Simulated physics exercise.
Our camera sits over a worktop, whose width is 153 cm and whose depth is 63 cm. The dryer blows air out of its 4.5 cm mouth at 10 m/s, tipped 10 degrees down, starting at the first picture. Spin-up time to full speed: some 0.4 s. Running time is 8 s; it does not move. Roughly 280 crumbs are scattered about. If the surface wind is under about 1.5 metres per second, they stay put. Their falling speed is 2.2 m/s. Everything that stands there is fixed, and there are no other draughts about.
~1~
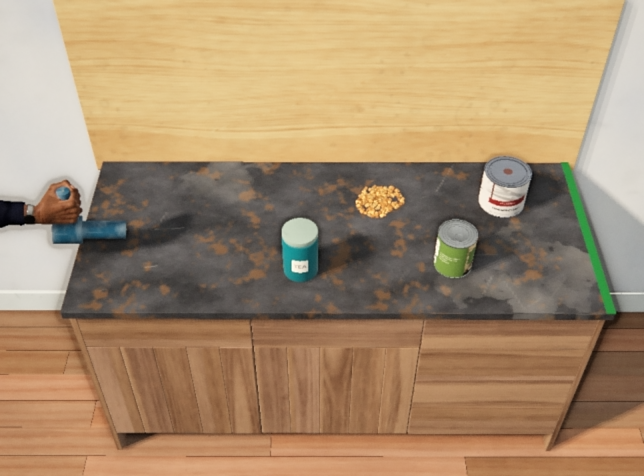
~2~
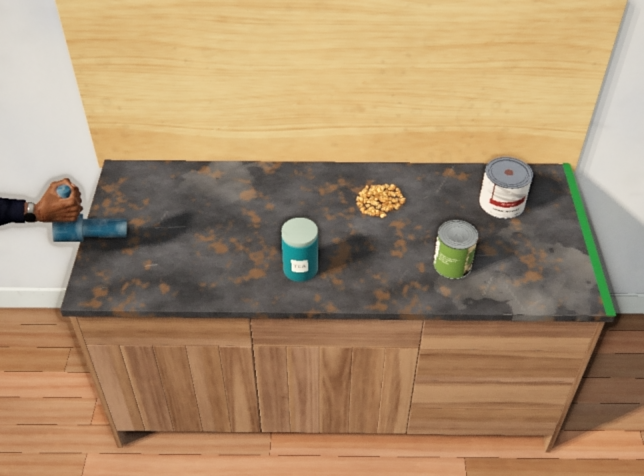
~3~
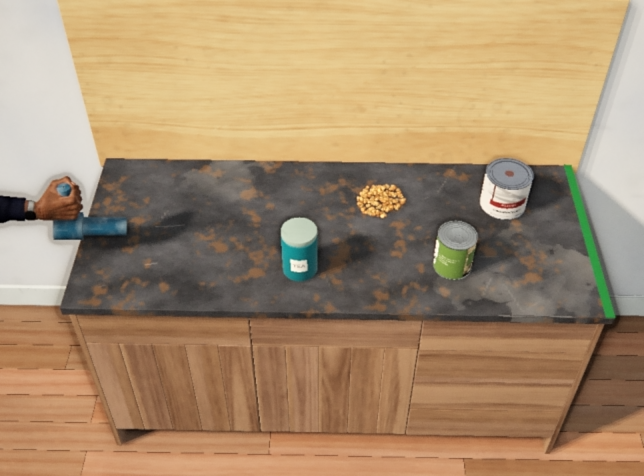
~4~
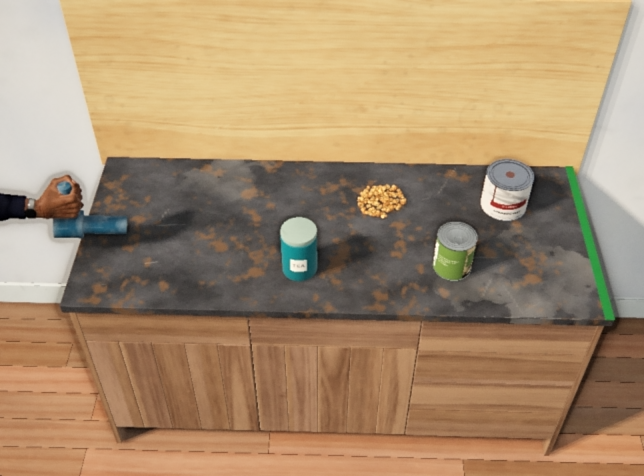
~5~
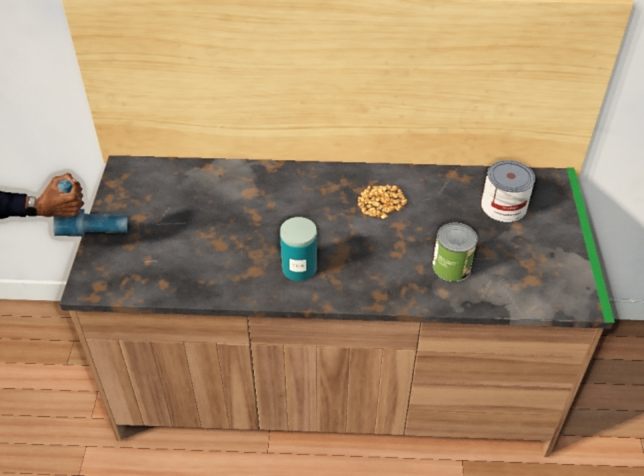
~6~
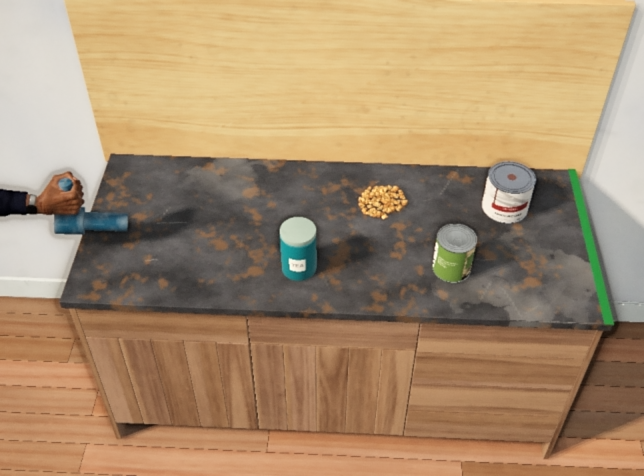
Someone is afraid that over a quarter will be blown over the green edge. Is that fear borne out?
My money says the one-in-four line is overrun at that edge.
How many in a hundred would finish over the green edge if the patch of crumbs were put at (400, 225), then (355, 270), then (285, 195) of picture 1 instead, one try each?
Try by try: About 70 per cent, 10 per cent and 50 per cent.
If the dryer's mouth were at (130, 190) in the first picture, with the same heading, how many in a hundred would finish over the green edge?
Then around 60 percent.
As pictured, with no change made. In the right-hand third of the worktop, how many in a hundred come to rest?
Roughly 10 in a hundred.
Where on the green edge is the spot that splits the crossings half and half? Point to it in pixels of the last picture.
I'd put my finger close to (579, 183).
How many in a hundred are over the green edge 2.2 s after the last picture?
90 per cent, roughly.
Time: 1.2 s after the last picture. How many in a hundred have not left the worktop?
Around 10 in a hundred are still there.
Then, 1.2 s after the last picture, 13 % are on the move or not yet settled, 88 % are over the green edge.
Then, 2.2 s after the last picture, 7 % are on the move or not yet settled, 91 % are over the green edge.
Then, 4.0 s after the last picture, 7 % are on the move or not yet settled, 91 % are over the green edge.
Then, 7.6 s after the last picture, at the end, 92 % are over the green edge.
